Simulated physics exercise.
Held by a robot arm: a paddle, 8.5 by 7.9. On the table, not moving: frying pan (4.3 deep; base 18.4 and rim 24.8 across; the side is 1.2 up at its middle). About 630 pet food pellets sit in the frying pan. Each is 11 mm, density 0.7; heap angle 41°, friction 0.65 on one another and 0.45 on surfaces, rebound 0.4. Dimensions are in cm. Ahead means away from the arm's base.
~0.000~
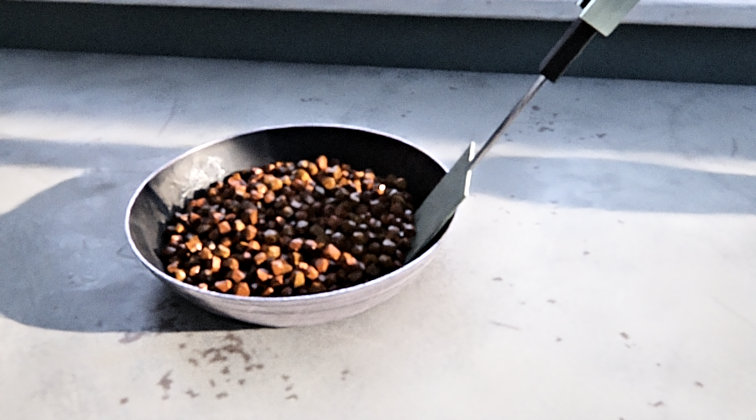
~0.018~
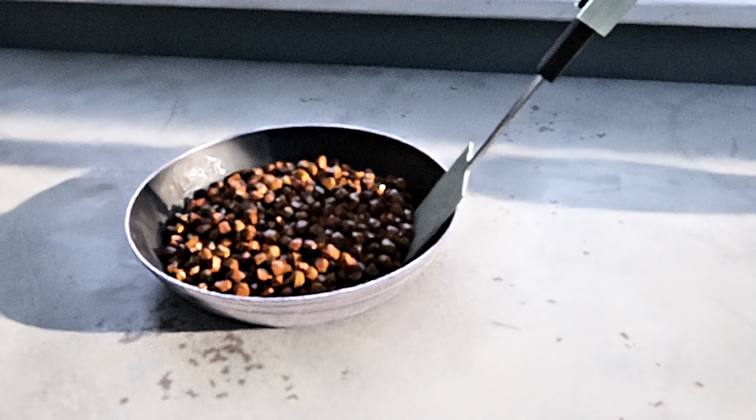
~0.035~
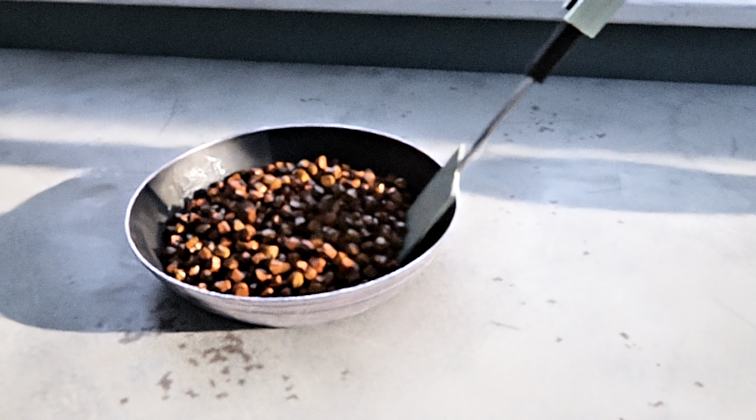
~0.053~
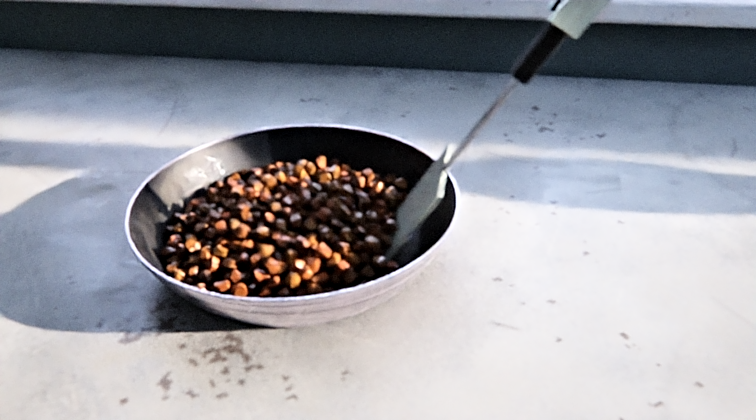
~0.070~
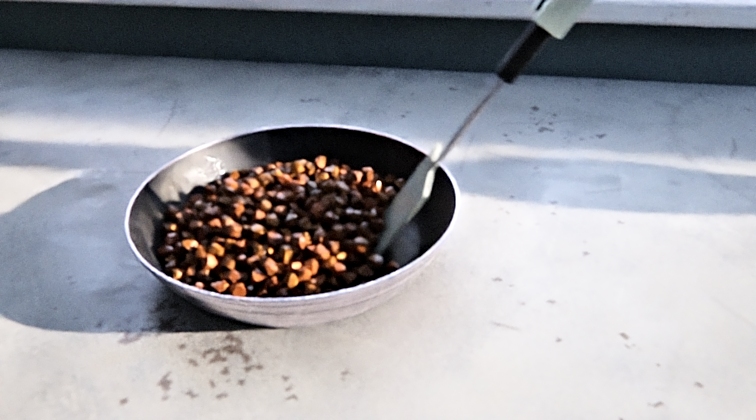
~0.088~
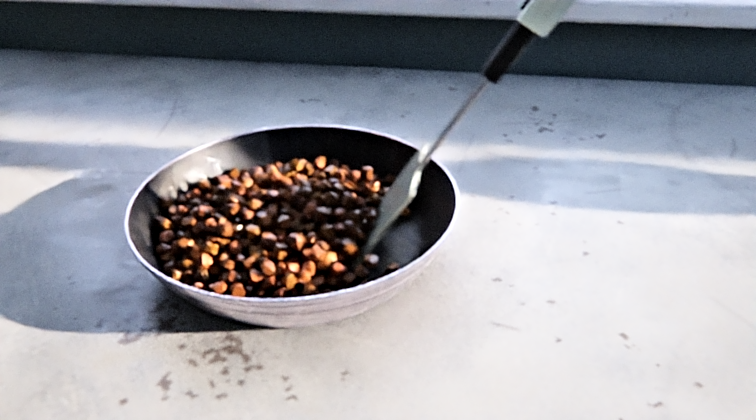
A dark frying pan with a pale outer side, heaped with orange and brown pet food pellets, sits on a grey, speckled tabletop in sunlight and shadow, seen from above at an angle. A flat metal paddle with a black and pale green handle slopes in from the upper right. The paddle slides left inside the still pan, pushing the nearby pellets leftward, while the camera stays fixed.
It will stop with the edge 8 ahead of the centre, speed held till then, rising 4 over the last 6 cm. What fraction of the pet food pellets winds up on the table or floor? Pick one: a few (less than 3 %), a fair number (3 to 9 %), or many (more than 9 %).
Many, more than 9 %.
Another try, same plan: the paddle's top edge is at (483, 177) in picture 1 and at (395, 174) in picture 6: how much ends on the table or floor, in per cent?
25 per cent.
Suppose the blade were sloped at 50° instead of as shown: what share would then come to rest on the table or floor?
Estimate: Approx. 15 %.
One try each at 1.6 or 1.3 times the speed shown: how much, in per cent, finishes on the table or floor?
Some 25 and 25 per cent.
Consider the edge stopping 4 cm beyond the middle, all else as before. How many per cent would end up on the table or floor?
That would be something like 0 in a hundred.
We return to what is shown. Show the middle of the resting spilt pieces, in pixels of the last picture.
About (120, 214).
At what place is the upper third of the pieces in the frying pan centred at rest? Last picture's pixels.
Centre: Roughly (194, 194).
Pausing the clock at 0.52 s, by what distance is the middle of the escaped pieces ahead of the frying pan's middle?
Roughly 16 cm.
After 0.18 s, sloping 58°, highest piece 5 above the table; 628 in the frying pan.
After 0.27 s, sloping 58°, highest piece 7 above the table; 616 in the frying pan, 2 on the table or floor, 10 on the blade or in flight.
After 0.52 s, sloping 58°, highest piece 6 above the table; 515 in the frying pan, 105 on the table or floor, 8 on the blade or in flight.
After 1.57 s, sloping 58°, highest piece 6 above the table; 513 in the frying pan, 115 on the table or floor.
In the end, 513 in the frying pan, 115 on the table or floor. That is 18 % on the table or floor.
